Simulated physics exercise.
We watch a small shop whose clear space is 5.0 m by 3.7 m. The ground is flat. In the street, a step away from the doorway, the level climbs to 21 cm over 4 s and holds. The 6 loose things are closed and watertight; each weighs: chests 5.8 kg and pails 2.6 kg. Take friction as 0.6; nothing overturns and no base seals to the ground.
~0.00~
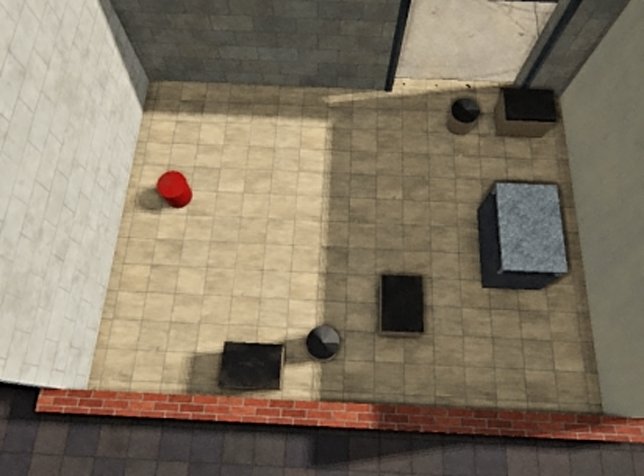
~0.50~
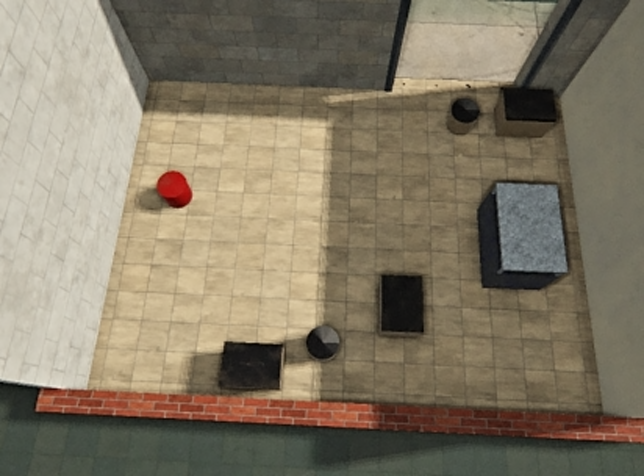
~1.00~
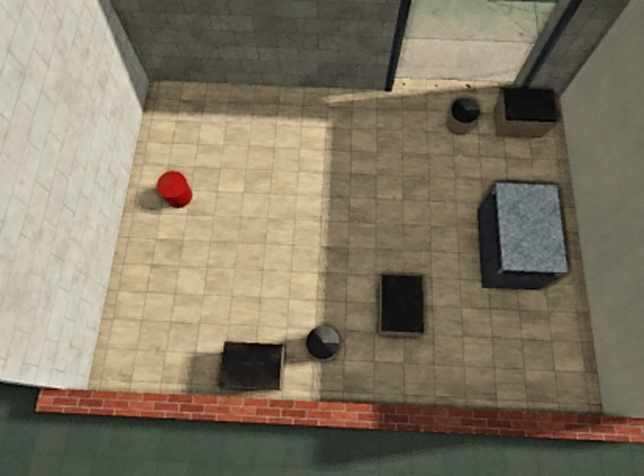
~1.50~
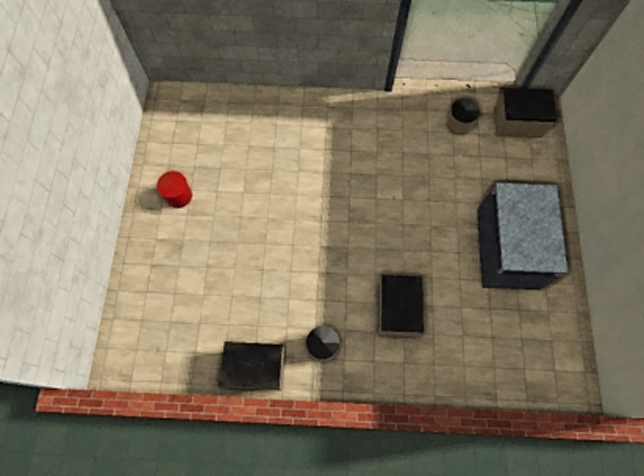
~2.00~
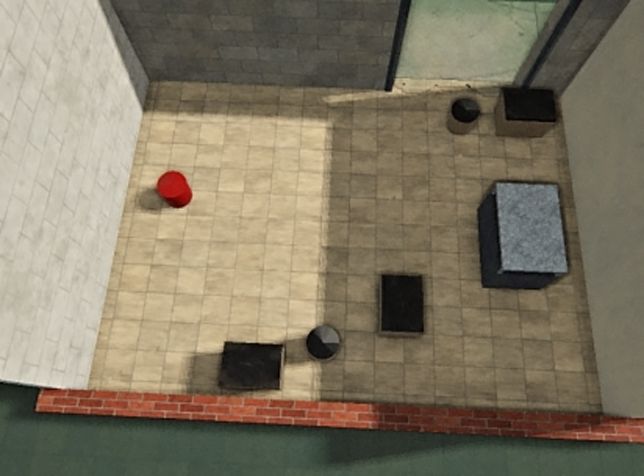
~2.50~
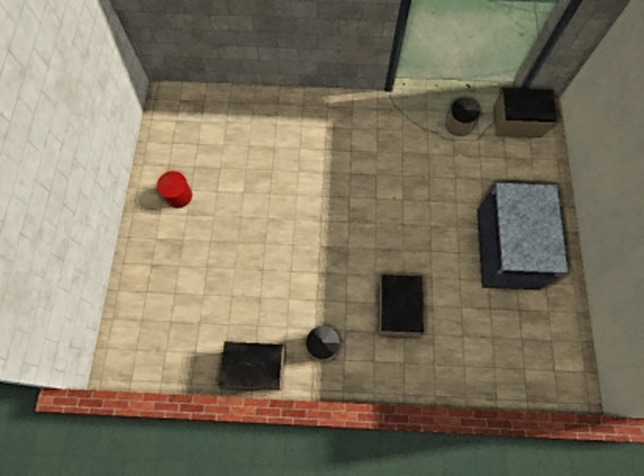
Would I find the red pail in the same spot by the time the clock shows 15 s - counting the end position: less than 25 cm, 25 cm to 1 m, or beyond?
The red pail gets carried off.
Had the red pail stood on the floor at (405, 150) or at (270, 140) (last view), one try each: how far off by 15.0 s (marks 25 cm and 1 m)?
In turn: It is nudged along; it gets carried off.
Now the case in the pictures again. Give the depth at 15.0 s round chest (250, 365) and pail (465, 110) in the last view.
About 11 and 17 cm.
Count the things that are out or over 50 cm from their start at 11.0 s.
By then 5.
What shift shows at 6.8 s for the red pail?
About 0 cm.
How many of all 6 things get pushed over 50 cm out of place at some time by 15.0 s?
6 of them.
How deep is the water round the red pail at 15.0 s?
Roughly 13 cm.
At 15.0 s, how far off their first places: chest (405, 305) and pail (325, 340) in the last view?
In that order: 150 cm, 200 cm.
After 3.5 s the red pail is near (172, 184), 0.0 m from its start, aground; 0 afloat.
After 6.8 s the red pail is near (172, 184), 0.0 m from its start, aground; 5 afloat.
After 11.0 s the red pail is near (225, 102), 1.2 m from its start, afloat; 6 afloat.
After 15.0 s the red pail is near (432, 224), 2.8 m from its start, afloat; 6 afloat.
